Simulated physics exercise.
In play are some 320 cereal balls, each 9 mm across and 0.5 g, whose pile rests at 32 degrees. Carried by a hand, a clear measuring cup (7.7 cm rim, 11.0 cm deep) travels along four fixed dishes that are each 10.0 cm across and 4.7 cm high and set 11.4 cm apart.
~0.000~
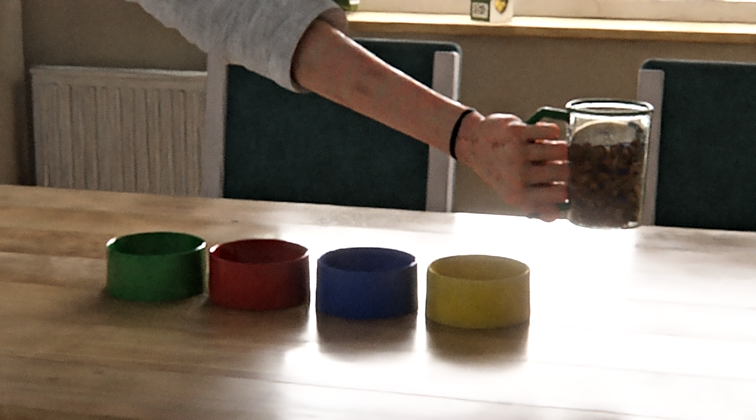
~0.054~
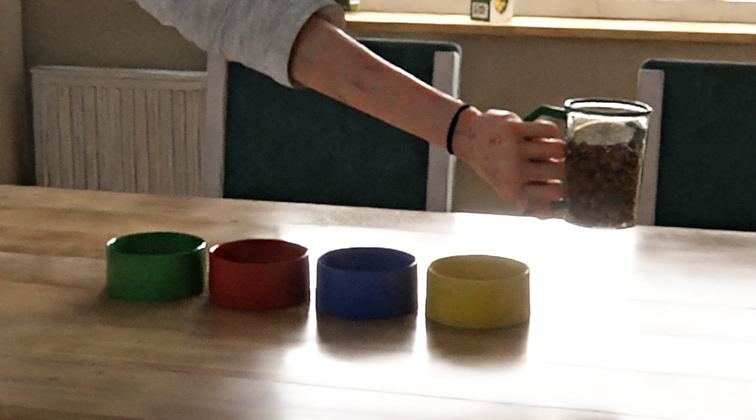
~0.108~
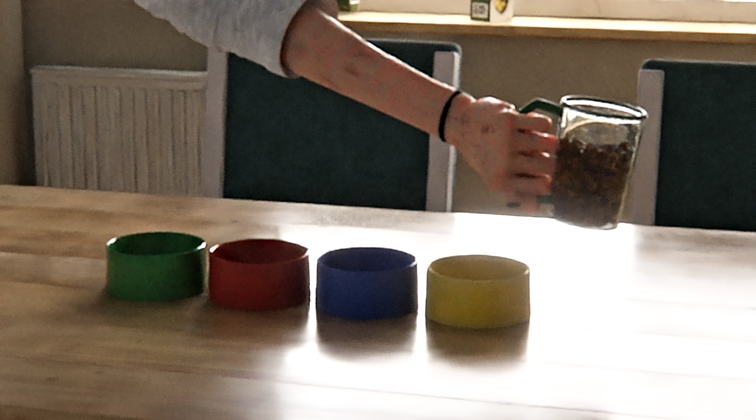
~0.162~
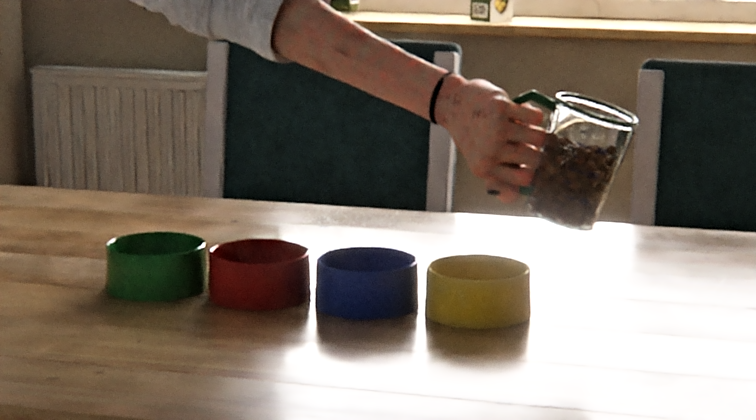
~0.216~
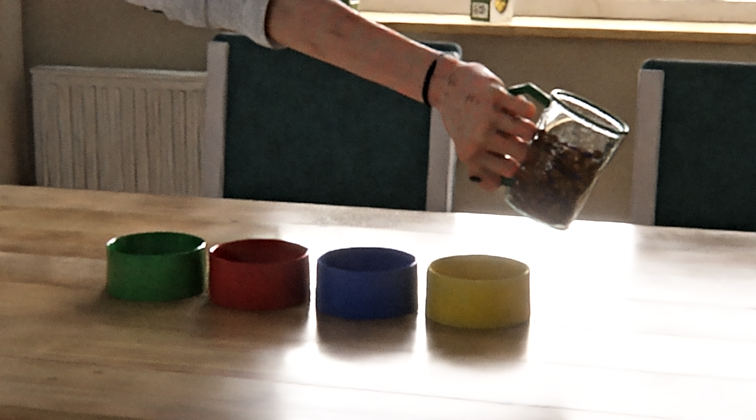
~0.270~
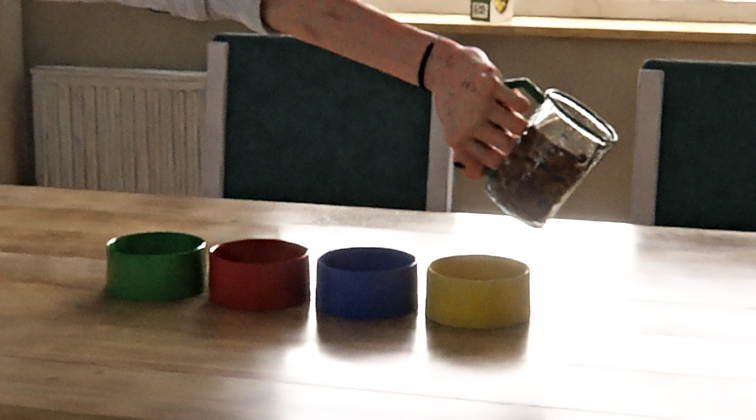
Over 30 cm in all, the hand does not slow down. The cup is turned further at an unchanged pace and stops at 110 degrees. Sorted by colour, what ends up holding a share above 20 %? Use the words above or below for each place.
Red: Below; blue: Above; green: Below; yellow: Above; counter: Below.
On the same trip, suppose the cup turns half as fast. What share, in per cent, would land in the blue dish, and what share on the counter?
It would be blue 100 and counter 0.
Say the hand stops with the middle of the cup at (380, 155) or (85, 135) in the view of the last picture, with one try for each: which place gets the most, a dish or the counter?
Yellow, then blue.
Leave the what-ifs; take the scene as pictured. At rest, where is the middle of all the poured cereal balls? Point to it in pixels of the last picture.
Around (388, 290).
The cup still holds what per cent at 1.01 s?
Roughly 55 per cent, give or take.
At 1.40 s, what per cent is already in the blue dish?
I'd say close to 35 per cent at that point.
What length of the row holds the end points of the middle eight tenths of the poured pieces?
Roughly 14 centimetres.
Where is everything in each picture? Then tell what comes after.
In the first picture, cup at (607, 165), tilt 0 degrees, lip at (651, 109), moved 0.0 cm; middle of the pieces at (604, 184); yellow dish at (478, 268); blue dish at (367, 259); red dish at (260, 252); green dish at (156, 244).
In the second picture, cup at (604, 165), tilt 2 degrees, lip at (650, 110), moved 0.3 cm; middle of the pieces at (600, 184).
In the third picture, cup at (593, 164), tilt 8 degrees, lip at (645, 115), moved 1.3 cm; middle of the pieces at (588, 183).
In the fourth picture, cup at (578, 163), tilt 17 degrees, lip at (637, 123), moved 2.7 cm; middle of the pieces at (570, 181).
In the fifth picture, cup at (563, 162), tilt 26 degrees, lip at (627, 131), moved 4.2 cm; middle of the pieces at (553, 179).
In the sixth picture, cup at (548, 162), tilt 34 degrees, lip at (616, 141), moved 5.6 cm; middle of the pieces at (535, 176); yellow dish at (478, 268); blue dish at (367, 259); red dish at (260, 252); green dish at (156, 244). Its pace works out near 165 degrees a second; the hand travels 27 cm a second.
After 0.71 s, tilt 105 degrees; cup holds 100 %.
After 1.01 s, tilt 110 degrees; cup holds 55 %, blue 5 %, yellow 25 %.
After 1.40 s, tilt 110 degrees; cup holds 25 %, blue 35 %, yellow 30 %.
In the end, at 2.6 s, red 0 %, blue 65 %, green 0 %, yellow 30 %, counter 10 %.
